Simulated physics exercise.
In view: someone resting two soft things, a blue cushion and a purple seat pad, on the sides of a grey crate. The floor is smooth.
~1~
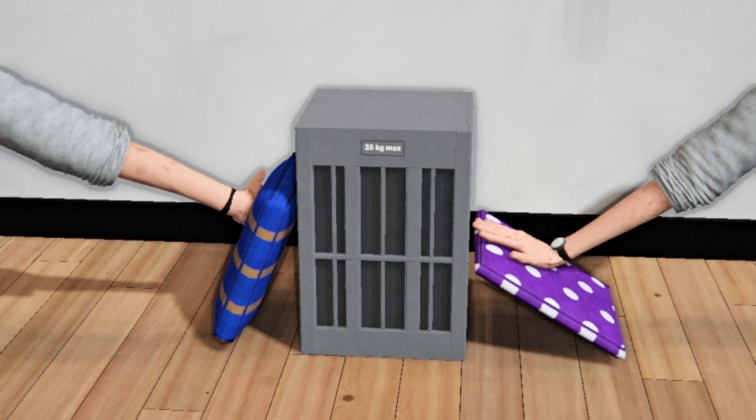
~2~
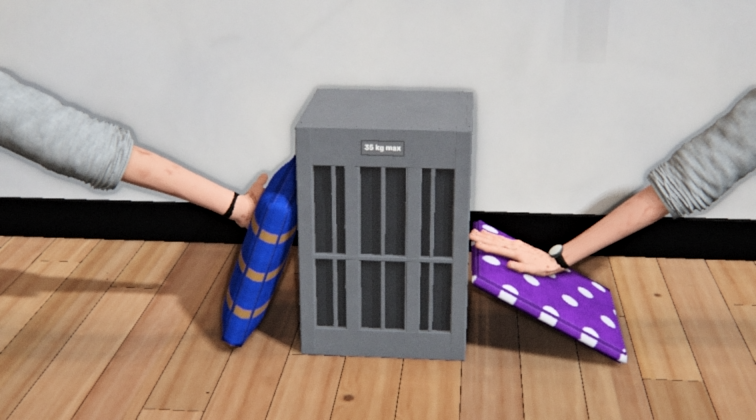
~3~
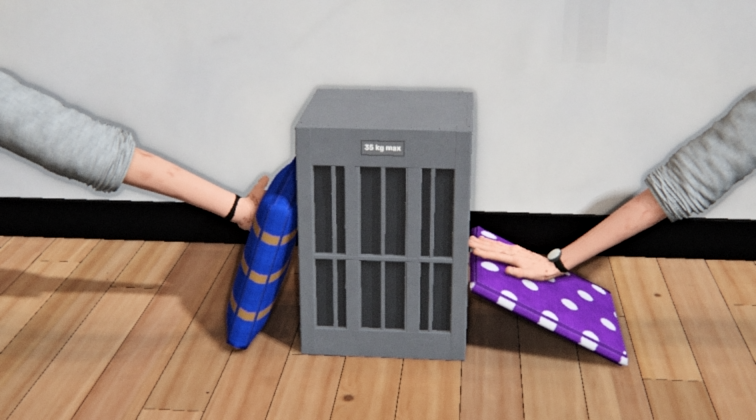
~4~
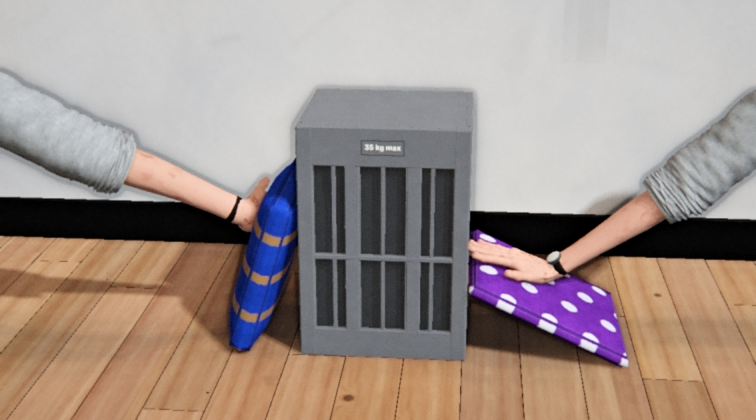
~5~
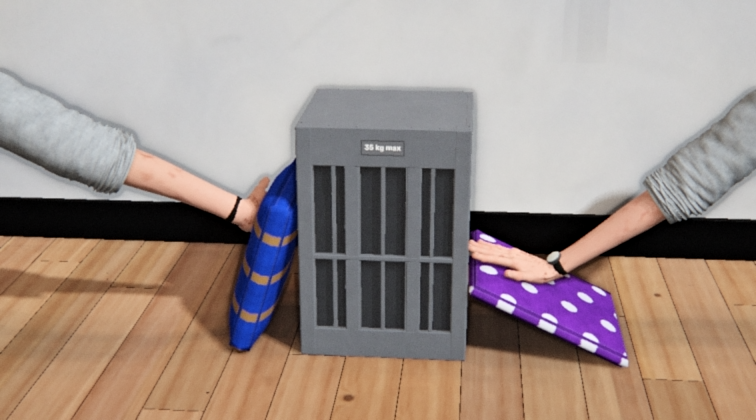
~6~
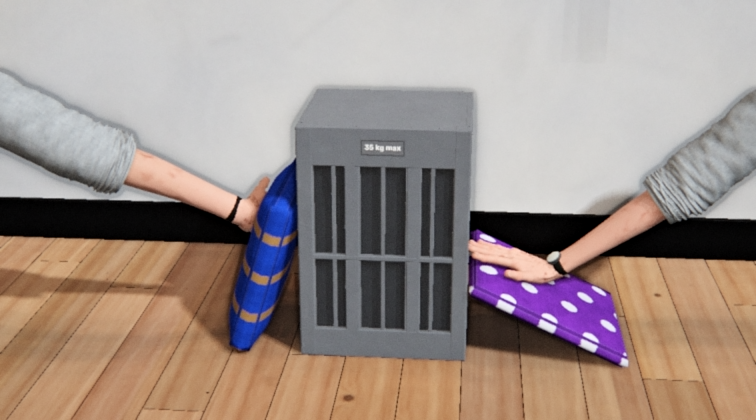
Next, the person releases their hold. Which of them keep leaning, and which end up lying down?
I would expect this: The blue cushion keeps leaning, the purple seat pad ends up lying down.
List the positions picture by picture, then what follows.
Cushion foot (224, 339), head (278, 205); seat pad foot (621, 354), head (479, 269), in the first picture.
Cushion foot (232, 344); seat pad foot (622, 359), in the second picture.
Cushion foot (237, 347); seat pad foot (623, 361), in the third picture.
Cushion foot (240, 348); seat pad foot (624, 362), in the fourth picture.
Cushion foot (240, 348); seat pad foot (624, 362), in the fifth picture.
Cushion foot (240, 348), head (281, 209), almost upright; seat pad foot (624, 362), head (474, 292), at a low slant, in the sixth picture.
Then, 0.24 s later than the last view, cushion against the side near (274, 251); seat pad flat on the floor near (552, 318).
Then, 0.46 s later than the last view, cushion against the side near (274, 251); seat pad flat on the floor near (553, 323).
Finally, cushion against the side near (274, 251); seat pad flat on the floor near (553, 323). The blue cushion keeps leaning and the purple seat pad slumps to the floor.
